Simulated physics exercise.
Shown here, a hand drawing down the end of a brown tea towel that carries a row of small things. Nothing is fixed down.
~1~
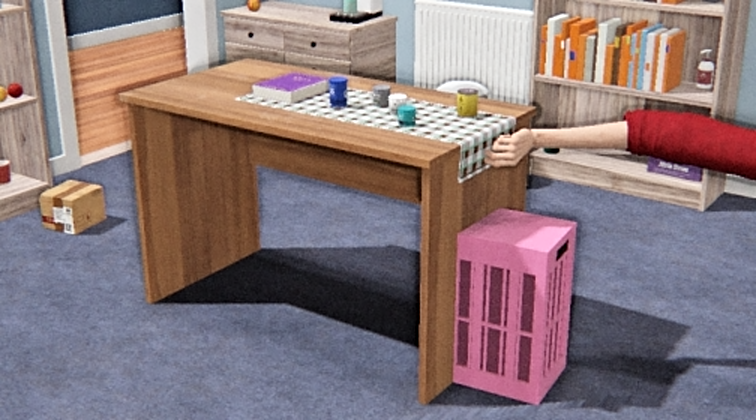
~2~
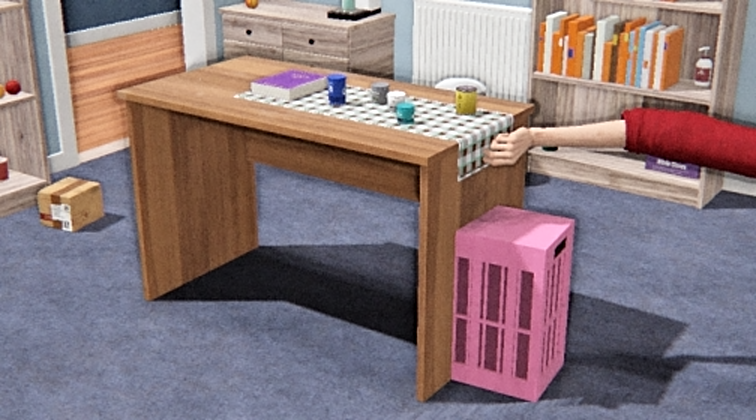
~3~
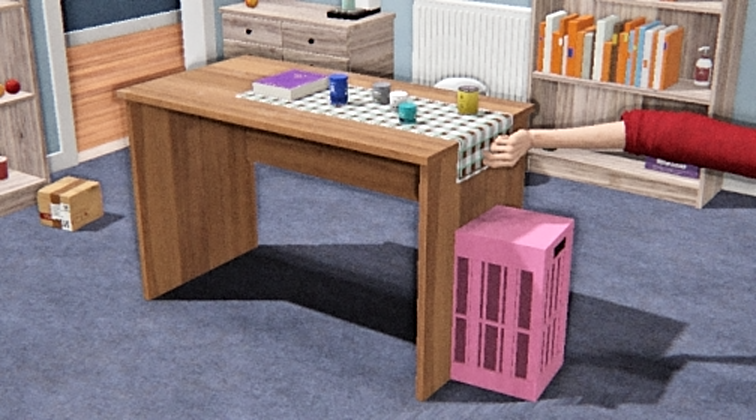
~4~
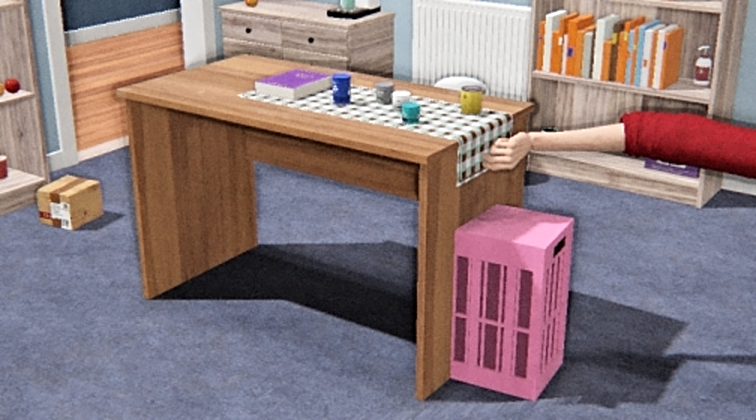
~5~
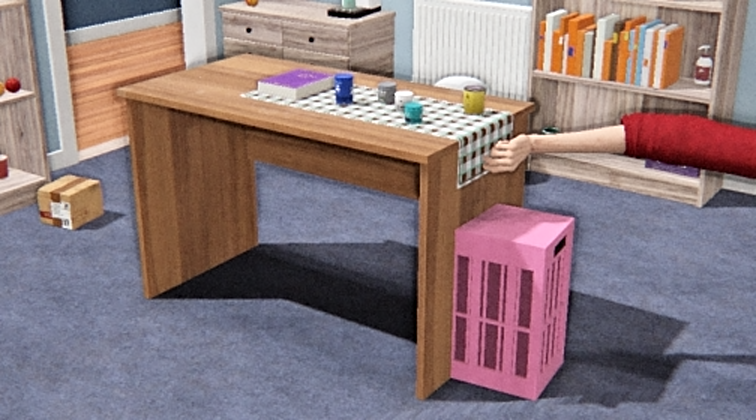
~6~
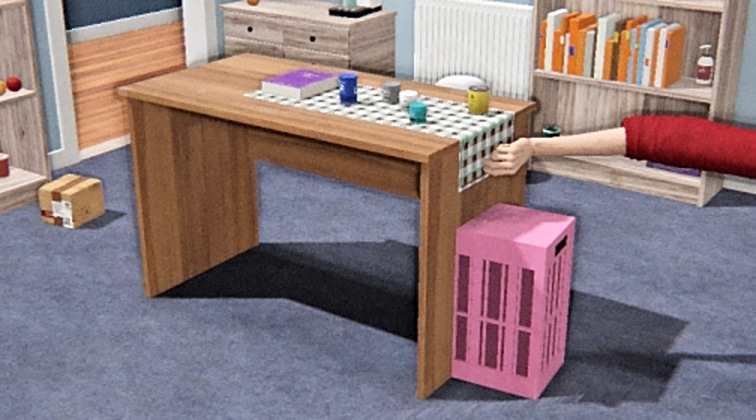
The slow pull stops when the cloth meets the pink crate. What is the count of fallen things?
The count of fallen things is one.
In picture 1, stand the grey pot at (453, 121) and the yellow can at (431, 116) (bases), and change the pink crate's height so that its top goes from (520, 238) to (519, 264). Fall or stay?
The grey pot comes down; the yellow can falls.
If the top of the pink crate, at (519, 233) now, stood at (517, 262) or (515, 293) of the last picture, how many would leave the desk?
Then 2 and 3.
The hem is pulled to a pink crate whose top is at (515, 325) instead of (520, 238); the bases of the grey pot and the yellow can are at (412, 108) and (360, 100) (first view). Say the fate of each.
The grey pot goes over, the yellow can does not fall.
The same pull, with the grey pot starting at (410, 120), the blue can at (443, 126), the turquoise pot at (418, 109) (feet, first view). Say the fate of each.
The grey pot does not fall; the blue can tumbles off; the turquoise pot holds on.
Soon after, hem near (486, 201); all still up.
Then, hem on the crate; yellow can gone.
At rest, hem on the crate; yellow can gone. It carries off one.
